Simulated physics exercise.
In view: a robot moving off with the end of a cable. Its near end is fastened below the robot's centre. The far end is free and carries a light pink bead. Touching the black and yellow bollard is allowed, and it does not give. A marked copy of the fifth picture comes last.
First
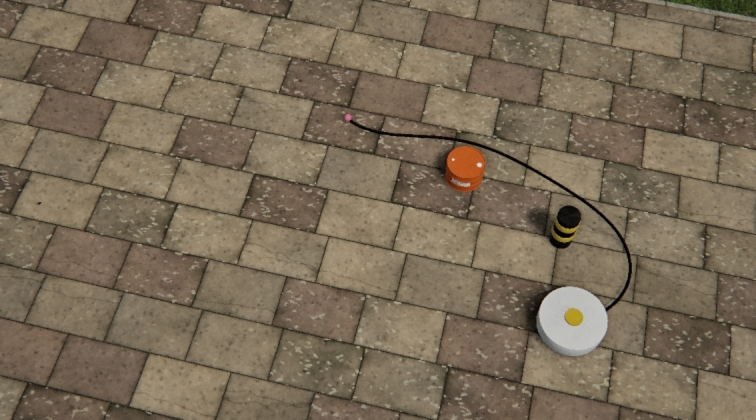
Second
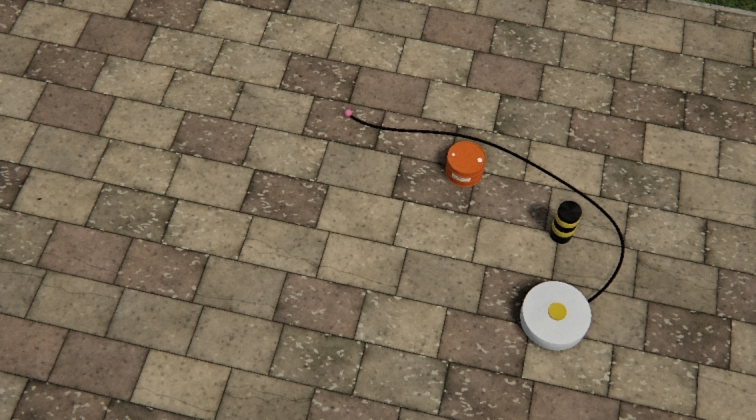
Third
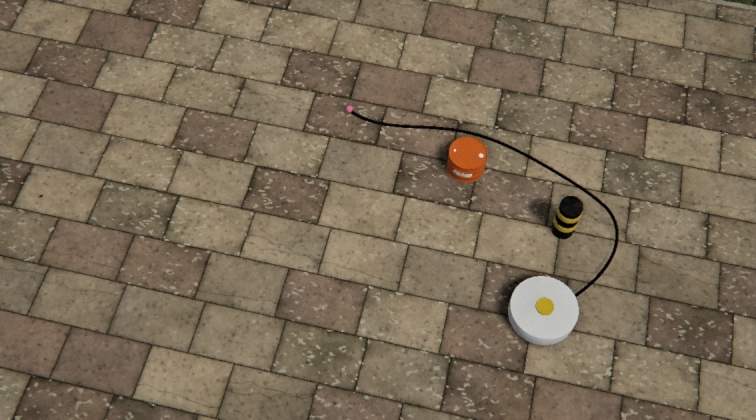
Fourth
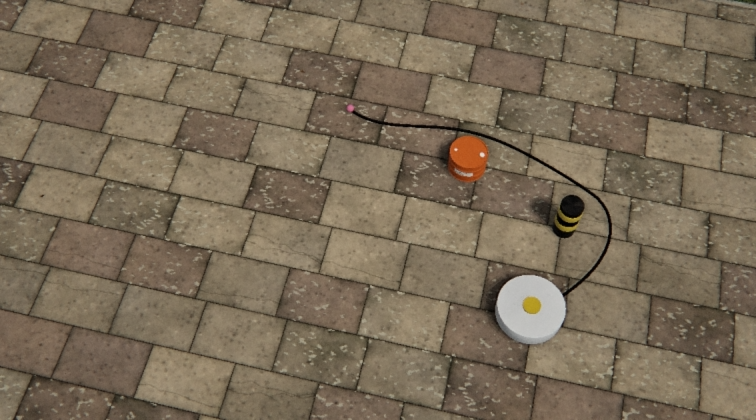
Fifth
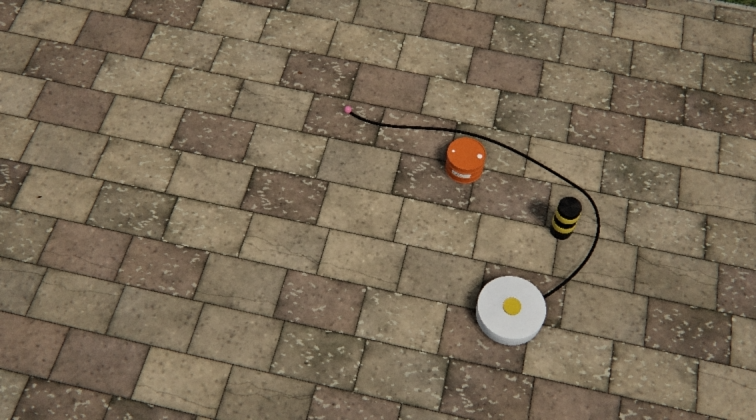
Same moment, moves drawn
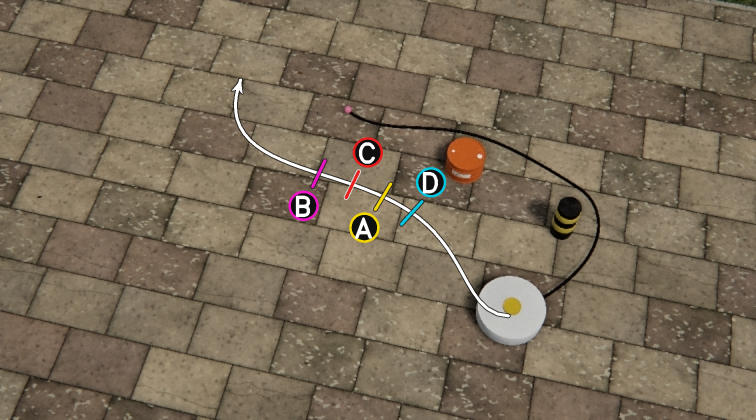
White disc-shaped robot sliding left across brick paving, drawing a black cable's curve closer to a striped bollard beyond an orange tub.
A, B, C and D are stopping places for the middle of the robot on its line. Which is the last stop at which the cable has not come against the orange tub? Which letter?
It can go as far as D.
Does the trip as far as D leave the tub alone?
Yes.
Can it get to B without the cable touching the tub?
No.
On the marked copy, A at (383, 197); B at (319, 174); C at (352, 185); D at (412, 213); the route from (509, 316) via (357, 186) to (241, 80).
Following D. Soon after the start, robot (469, 278), middle of the cable (546, 169), free end (348, 110).
Later, robot (444, 237), middle of the cable (546, 169), free end (348, 110).
In the end, robot (412, 207), middle of the cable (533, 190), free end (349, 110); only the bollard has been touched, if anything.
As for the rest, A brings the cable against the tub; B brings the cable against the tub; C brings the cable against the tub.
